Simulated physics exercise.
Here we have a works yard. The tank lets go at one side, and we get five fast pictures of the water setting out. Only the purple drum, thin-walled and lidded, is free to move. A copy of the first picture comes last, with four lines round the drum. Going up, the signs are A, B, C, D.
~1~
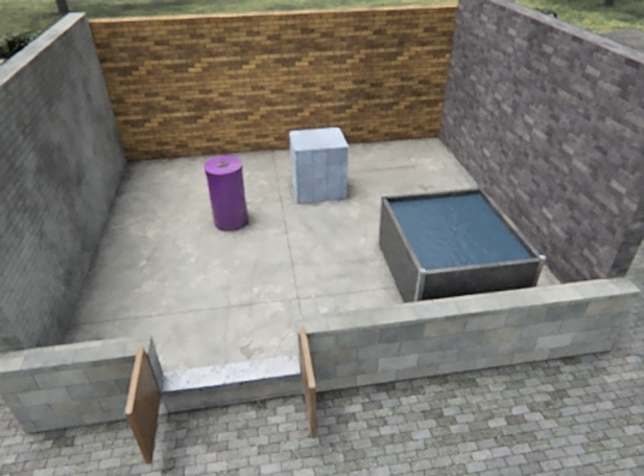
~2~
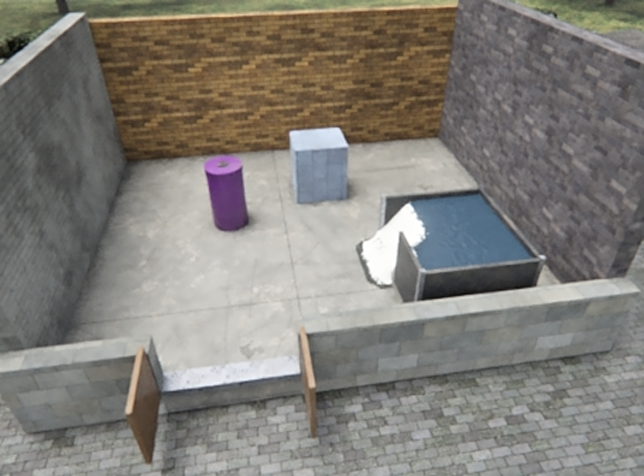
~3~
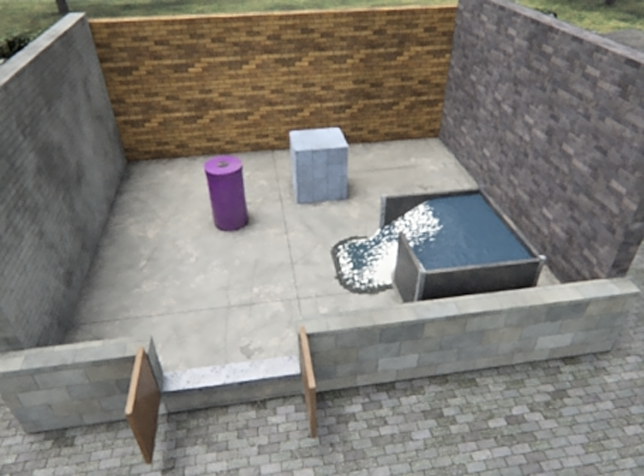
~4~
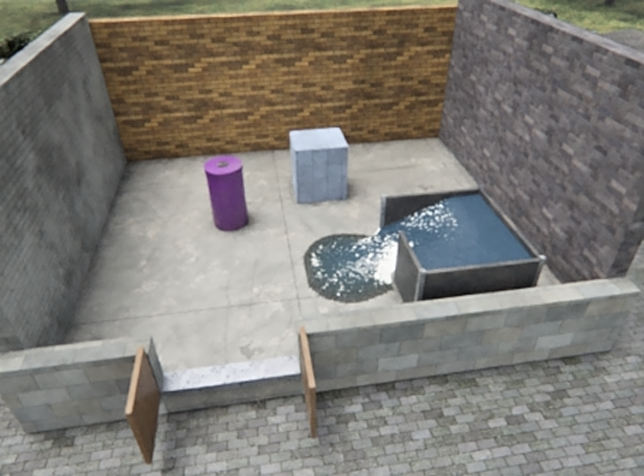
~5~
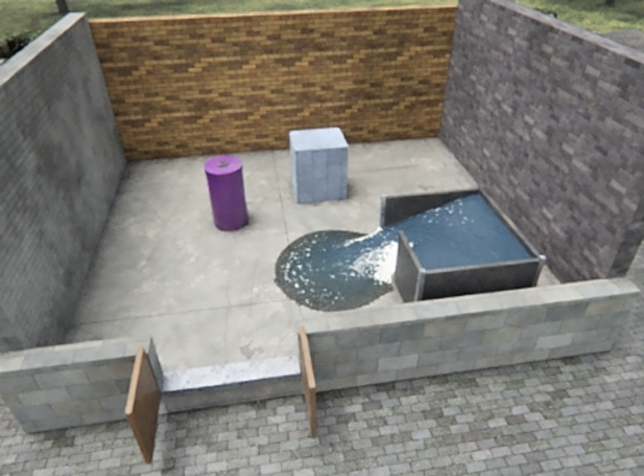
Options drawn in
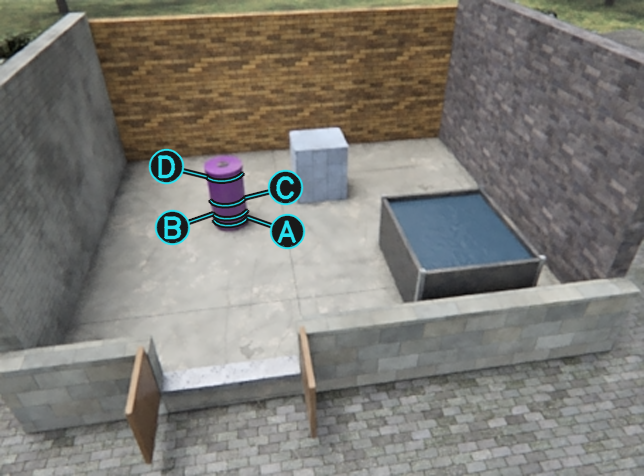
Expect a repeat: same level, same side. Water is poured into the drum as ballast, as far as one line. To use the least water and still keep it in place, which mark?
Line B just does it.
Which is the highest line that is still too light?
That would be A.
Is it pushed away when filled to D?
No, not at all.
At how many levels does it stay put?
Three of them.
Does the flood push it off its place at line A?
Yes, it does.
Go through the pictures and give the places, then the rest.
Lid of the purple drum at (223, 165); tank full, its middle at (454, 231); open gate at (225, 329).
Water covers 1 % of the ground and is seen nearest the drum at (365, 246).
Water covers 3 % of the ground and is seen nearest the drum at (344, 242).
Water covers 4 % of the ground and is seen nearest the drum at (317, 247).
Lid of the purple drum at (223, 165); water covers 7 % of the ground and is seen nearest the drum at (297, 244).
On the marked copy, A at (231, 225); B at (230, 218); C at (228, 205); D at (224, 181); from the bottom up A, B, C, D.
With A, it is pushed about its own width away.
With B, it does not move.
With C, it does not move.
With D, it does not move.
